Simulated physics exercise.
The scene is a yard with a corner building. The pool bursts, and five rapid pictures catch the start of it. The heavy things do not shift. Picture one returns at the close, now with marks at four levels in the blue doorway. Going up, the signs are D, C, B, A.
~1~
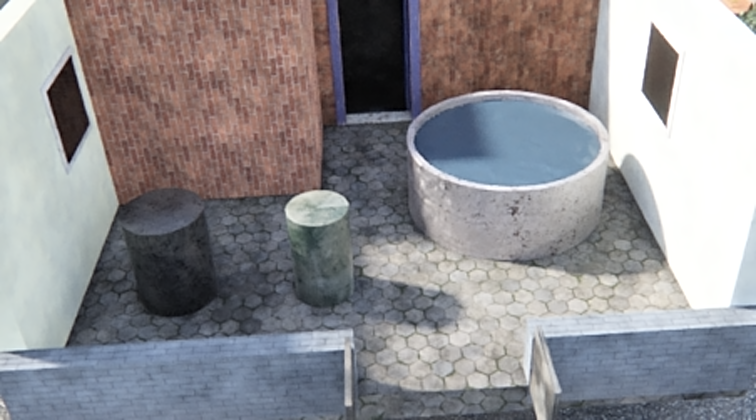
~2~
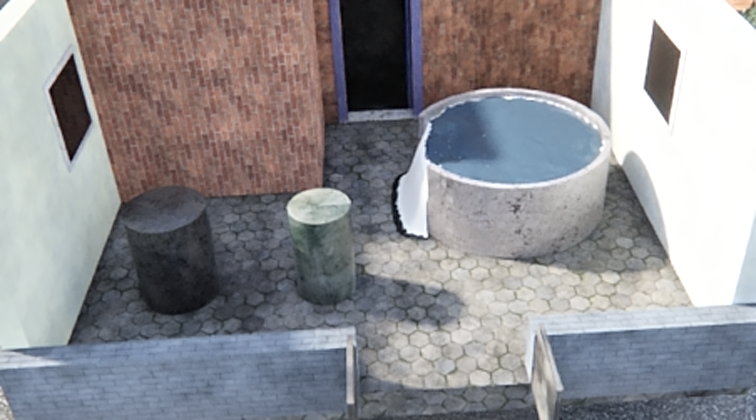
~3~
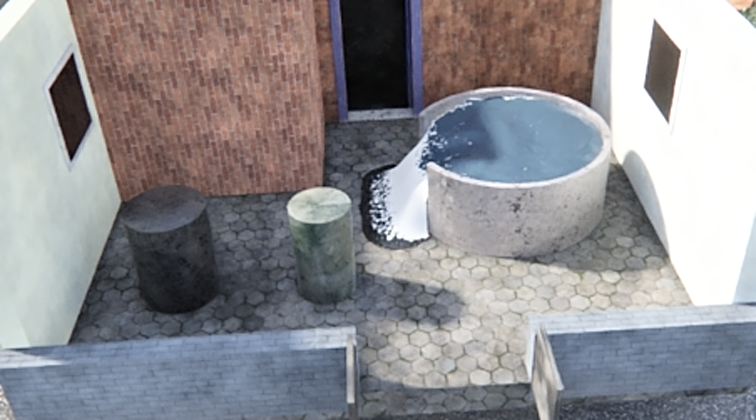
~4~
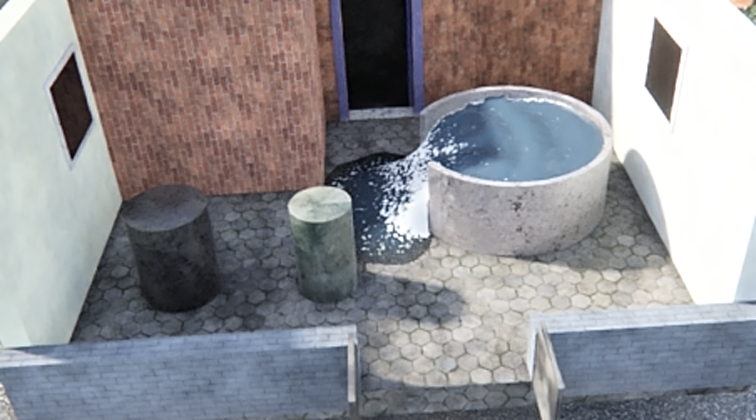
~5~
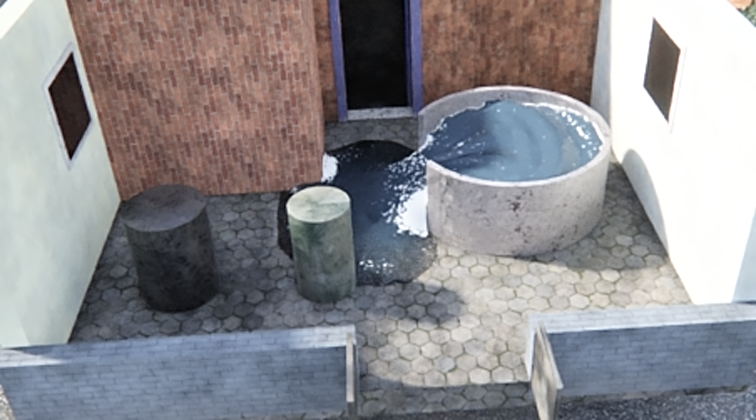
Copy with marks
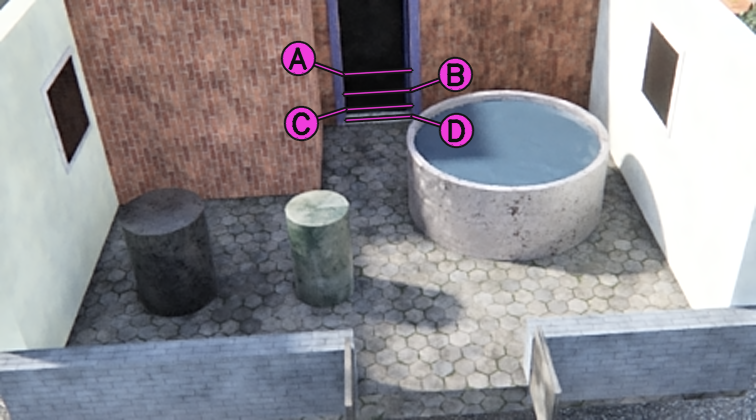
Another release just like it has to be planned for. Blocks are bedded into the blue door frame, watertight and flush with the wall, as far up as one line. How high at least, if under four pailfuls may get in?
Choose C.
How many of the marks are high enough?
Three.
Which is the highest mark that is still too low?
D it is.
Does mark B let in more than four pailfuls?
No, that is safe.
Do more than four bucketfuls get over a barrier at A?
No, that is safe.
On the marked copy, A at (376, 72); B at (377, 92); C at (378, 107); D at (379, 118); from the bottom up D, C, B, A.
Choosing A, nothing gets over.
Choosing B, nothing gets over.
Choosing C, a bucket or two gets in.
Choosing D, about 14 bucketfuls get in.
